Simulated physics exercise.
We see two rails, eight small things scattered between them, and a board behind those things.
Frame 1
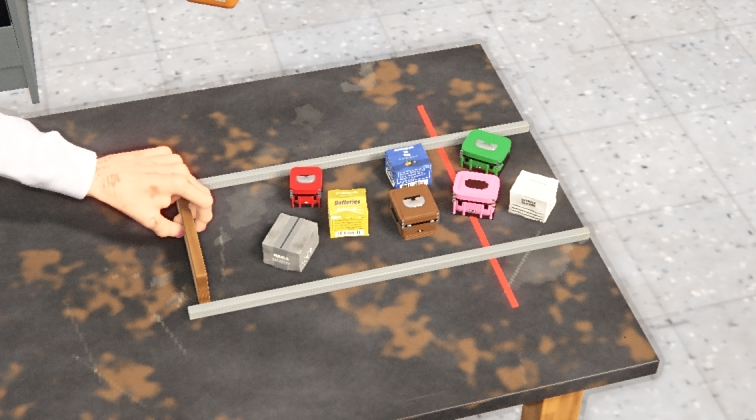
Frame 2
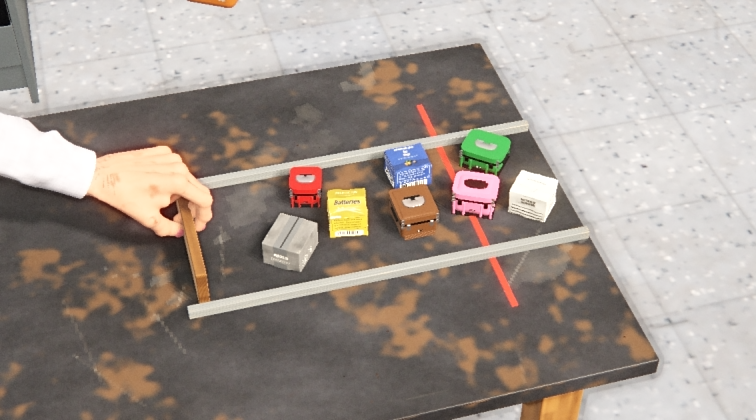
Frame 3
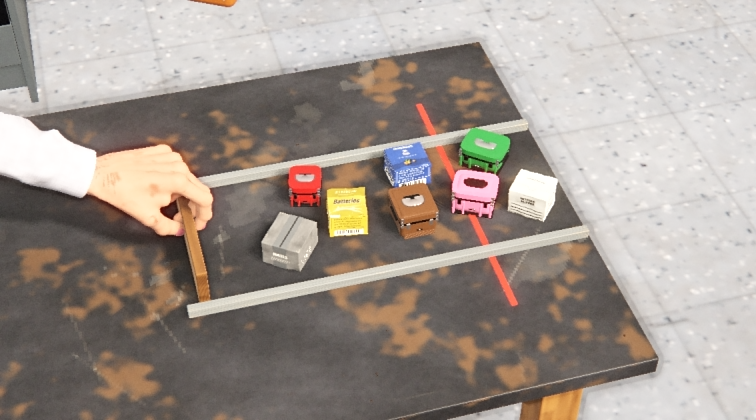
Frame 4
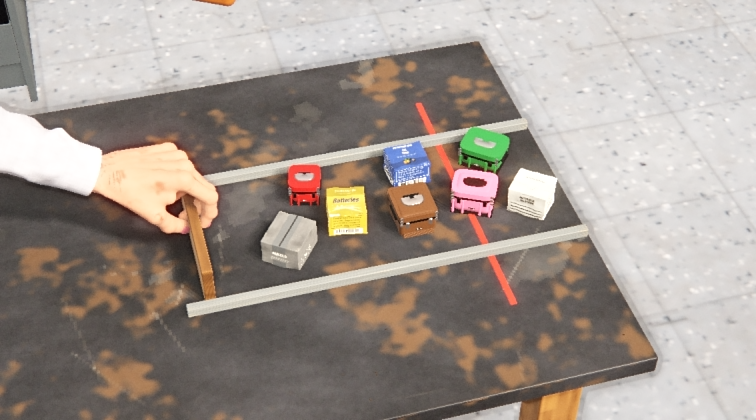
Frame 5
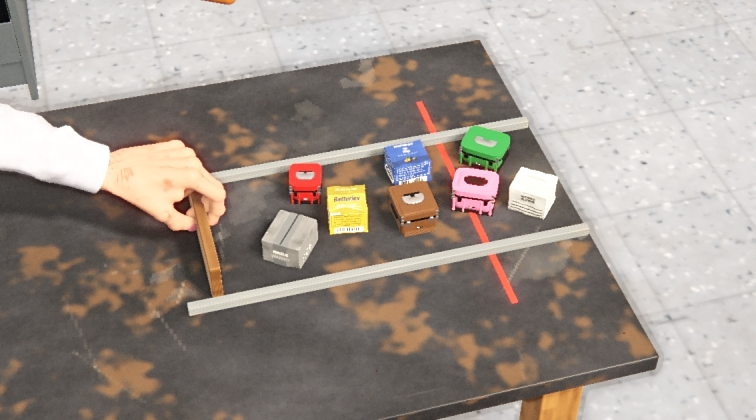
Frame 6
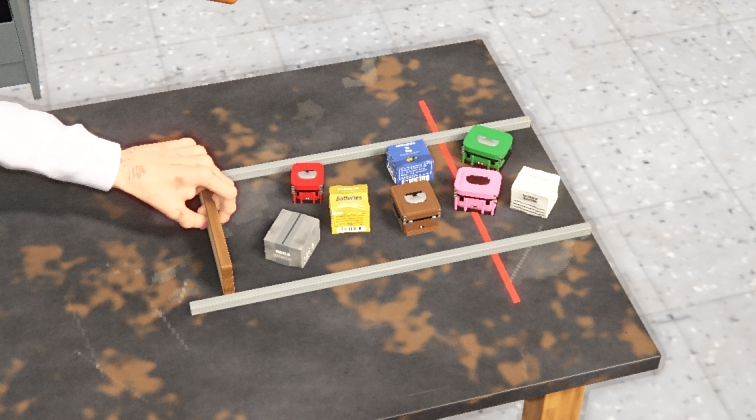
On a stained dark table, a hand slides a wooden board right toward eight small things.
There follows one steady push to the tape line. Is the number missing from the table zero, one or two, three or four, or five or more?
It is one or two.
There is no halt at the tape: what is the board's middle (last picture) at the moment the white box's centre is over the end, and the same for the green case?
Approx. (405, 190) for the first, approx. (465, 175) for the second.
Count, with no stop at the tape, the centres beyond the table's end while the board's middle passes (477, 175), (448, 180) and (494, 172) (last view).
Respectively, 4, 2 and 4.
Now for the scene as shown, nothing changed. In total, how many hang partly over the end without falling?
I count 2 overhanging.
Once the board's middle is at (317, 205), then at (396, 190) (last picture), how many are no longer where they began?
Well, it's 4 at the first one and 7 at the second.
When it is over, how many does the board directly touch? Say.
It's 2.
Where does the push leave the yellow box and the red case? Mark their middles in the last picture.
The yellow box stops around (520, 175); the red case around (465, 152).
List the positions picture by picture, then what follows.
The first frame shows white box (533, 197); green case (486, 153); pink case (476, 195); board (190, 233); tape (464, 198).
The second frame shows green case (485, 153); yellow box (348, 212).
The third frame shows pink case (475, 193); blue box (407, 166).
The fourth frame shows white box (532, 194); board (195, 230).
The fifth frame shows green case (485, 150); grey box (290, 240).
The sixth frame shows white box (535, 192); green case (487, 149); pink case (477, 191); board (214, 225); tape (465, 193).
Soon after, none off yet; white box at rest near (535, 192); green case at rest near (487, 149); pink case at rest near (477, 191).
Then, none off yet; white box moved a little near (548, 192); green case at rest near (487, 149); pink case moved about its own width near (504, 182).
Further on, one off so far; white box on its side near (598, 233); green case moved a little near (511, 145); pink case moved well along near (562, 167).
At rest, the number that fall off is one or two; fallen, pink case and white box.
